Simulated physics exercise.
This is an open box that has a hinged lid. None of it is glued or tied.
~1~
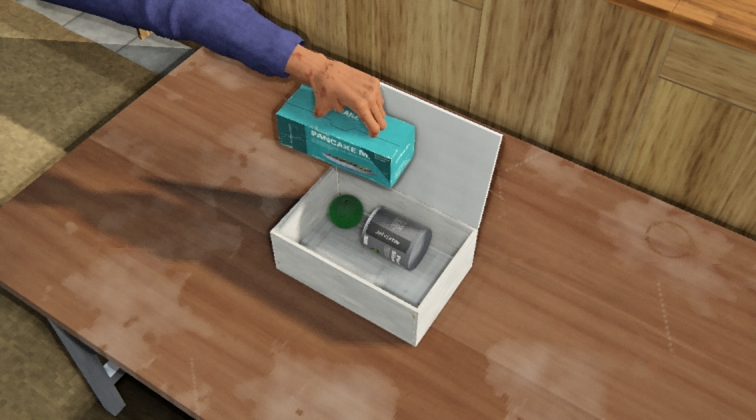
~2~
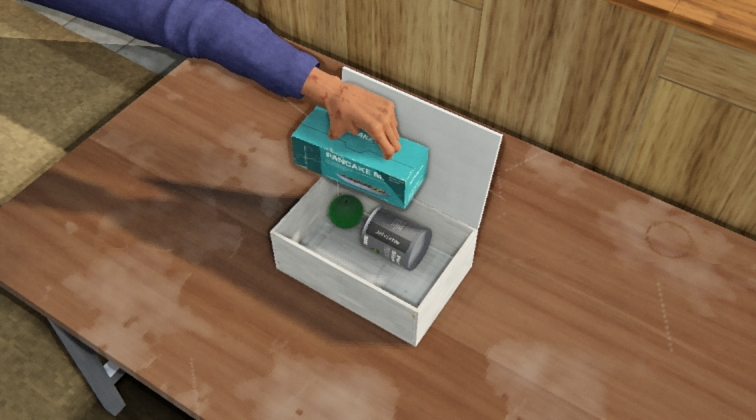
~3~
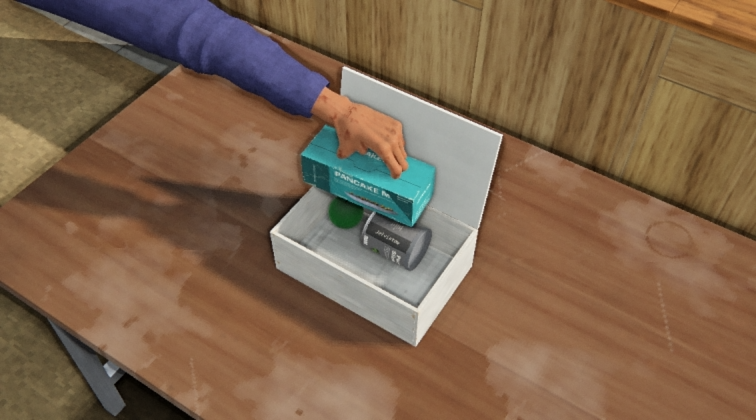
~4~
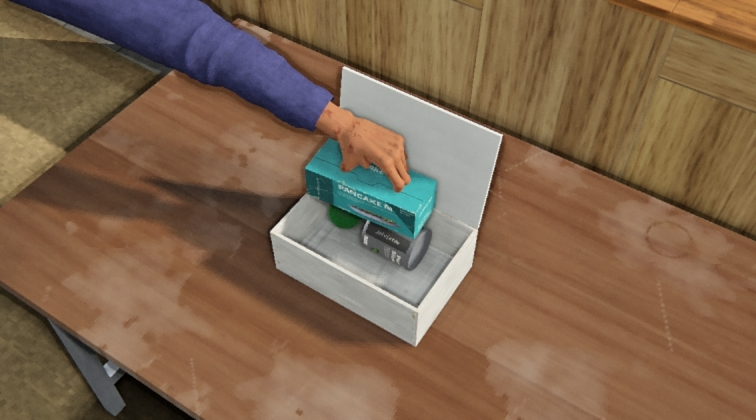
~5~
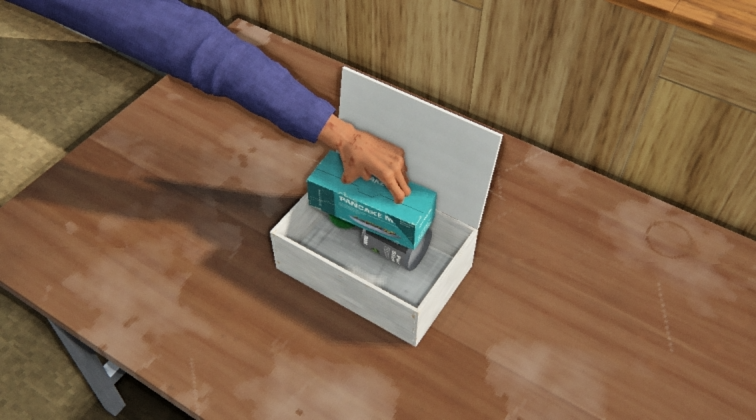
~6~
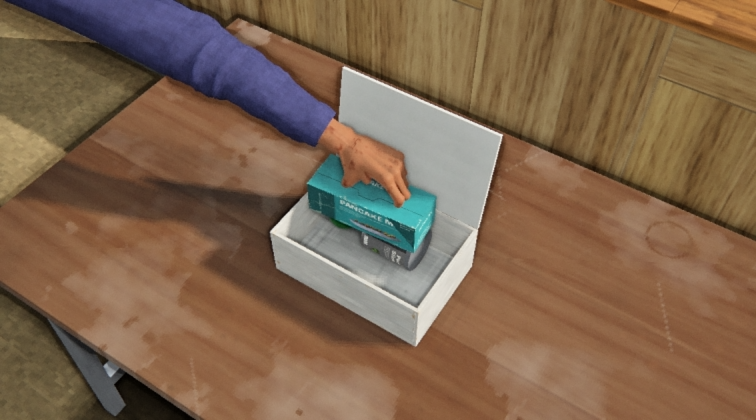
On a wooden table, a hand in a purple sleeve lowered a turquoise carton into an open white box, over a green ball and a grey tin, and kept hold of it.
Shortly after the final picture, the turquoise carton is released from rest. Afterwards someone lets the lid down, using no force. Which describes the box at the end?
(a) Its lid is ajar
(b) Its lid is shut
The answer is b.
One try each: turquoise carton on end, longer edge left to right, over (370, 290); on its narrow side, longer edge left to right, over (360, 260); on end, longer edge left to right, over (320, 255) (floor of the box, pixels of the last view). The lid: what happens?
First try: It is held up; second try: It sits on the rim; third try: It is held up.
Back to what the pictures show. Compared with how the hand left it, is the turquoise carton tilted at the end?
Well, it ends up skewed.
Then, 1.10 s past the last view, lid starting down; turquoise carton on its side near (341, 262).
Then, 1.80 s past the last view, lid 42° above the rim; turquoise carton on its side near (341, 262).
Finally, lid shut; down or leaning hard in the box, turquoise carton; the other 2 still in place. Final places as the last picture's camera would see them, turquoise carton near (341, 262).
